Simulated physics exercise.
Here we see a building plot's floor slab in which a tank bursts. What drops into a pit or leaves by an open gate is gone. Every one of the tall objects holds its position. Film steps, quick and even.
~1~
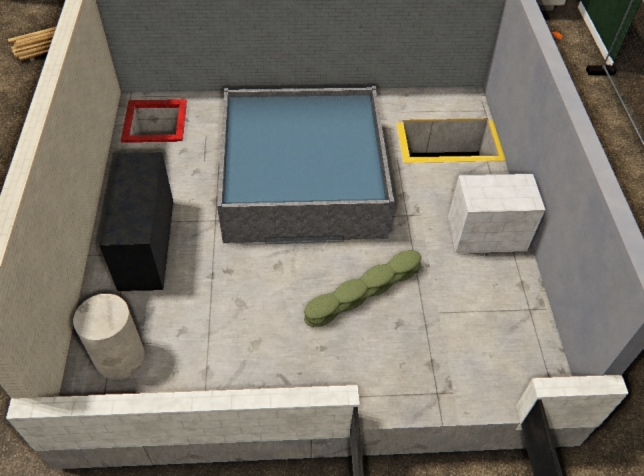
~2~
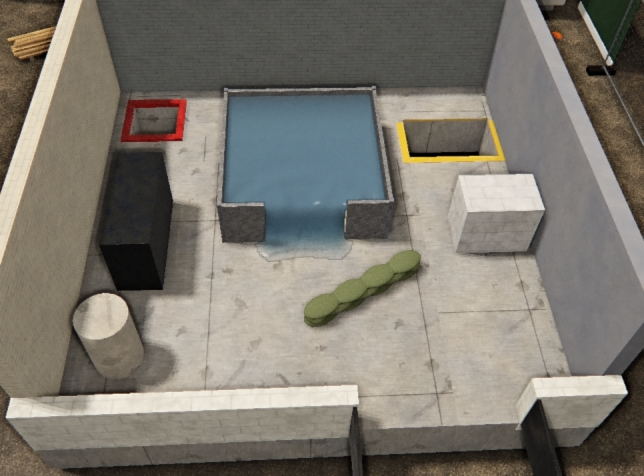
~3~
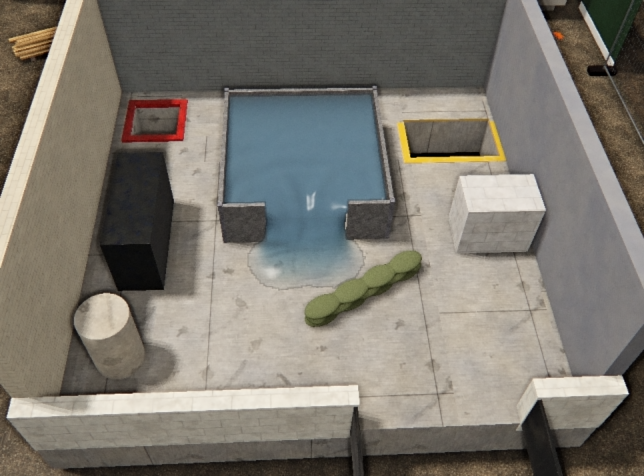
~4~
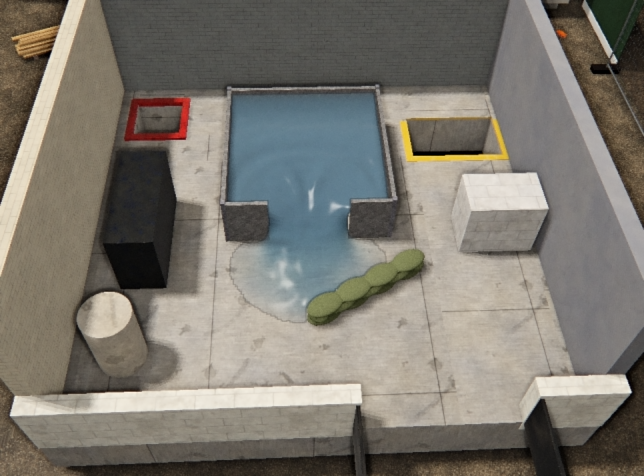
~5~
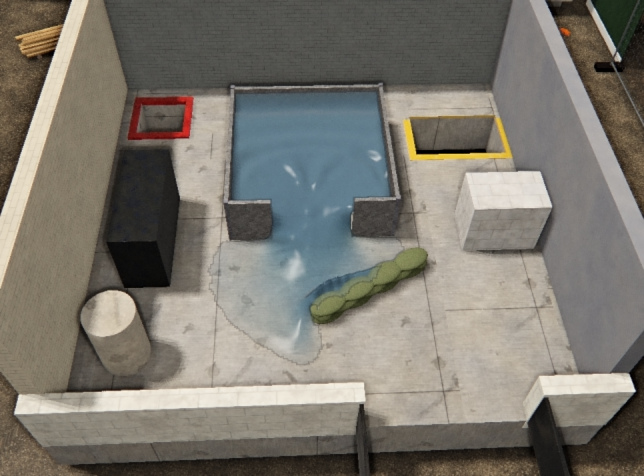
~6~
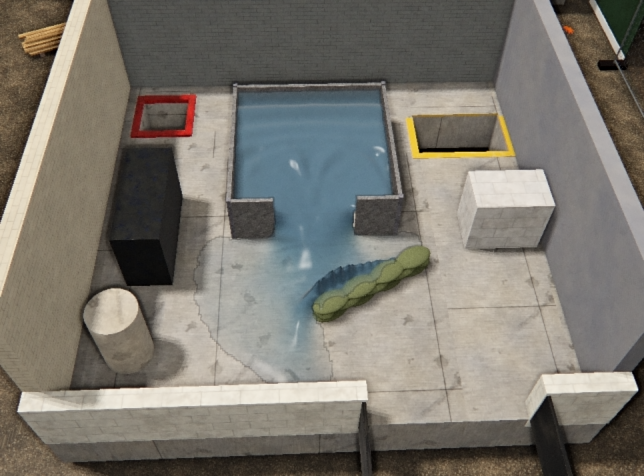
A walled concrete floor slab on a building plot is seen from high above, the view shifting very slightly. A water tank stands at the back between a red-edged pit on the left and a yellow-edged one on the right, with black and white blocks, a pale cylinder and a green lumpy barrier around it. Water bursts through the tank's front, spreads forward, meets the barrier and runs past its left end towards the front wall.
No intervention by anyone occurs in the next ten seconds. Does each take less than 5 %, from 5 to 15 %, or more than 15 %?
The gate is moderately busy - draining five to fifteen per cent; the yellow pit is moderately busy - draining five to fifteen per cent; the red pit is moderately busy - draining five to fifteen per cent.
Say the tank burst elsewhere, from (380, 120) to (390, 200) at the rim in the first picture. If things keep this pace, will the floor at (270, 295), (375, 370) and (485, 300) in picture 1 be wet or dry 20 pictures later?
Point 1: Unwetted; point 2: Inundated; point 3: Inundated.
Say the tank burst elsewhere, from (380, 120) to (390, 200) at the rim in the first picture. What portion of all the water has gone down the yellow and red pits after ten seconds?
Roughly, in per cent: Yellow 50, red 0.
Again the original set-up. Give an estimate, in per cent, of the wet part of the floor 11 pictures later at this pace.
My guess is around 50 in a hundred.
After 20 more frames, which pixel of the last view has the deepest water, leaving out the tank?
Somewhere near (65, 417), I think.
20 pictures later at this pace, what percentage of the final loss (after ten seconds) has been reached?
I'd estimate close to 15 per cent.
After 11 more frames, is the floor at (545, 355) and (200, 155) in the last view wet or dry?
In that order, the first is spared and the second spared.
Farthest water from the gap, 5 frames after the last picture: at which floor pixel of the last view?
Roughly at (138, 414).
A moment on, water covers 30 % of the floor; the gate 0 %, the yellow pit 0 %, the red pit 0 %.
Next, water covers 50 % of the floor; the gate 1 %, the yellow pit 0 %, the red pit 0 %.
Then, water covers 60 % of the floor; the gate 3 %, the yellow pit 1 %, the red pit 0 %.
Later, water covers 85 % of the floor; the gate 5 %, the yellow pit 4 %, the red pit 4 %.
In the end, water covers 95 % of the floor; the gate 8 %, the yellow pit 9 %, the red pit 8 %.
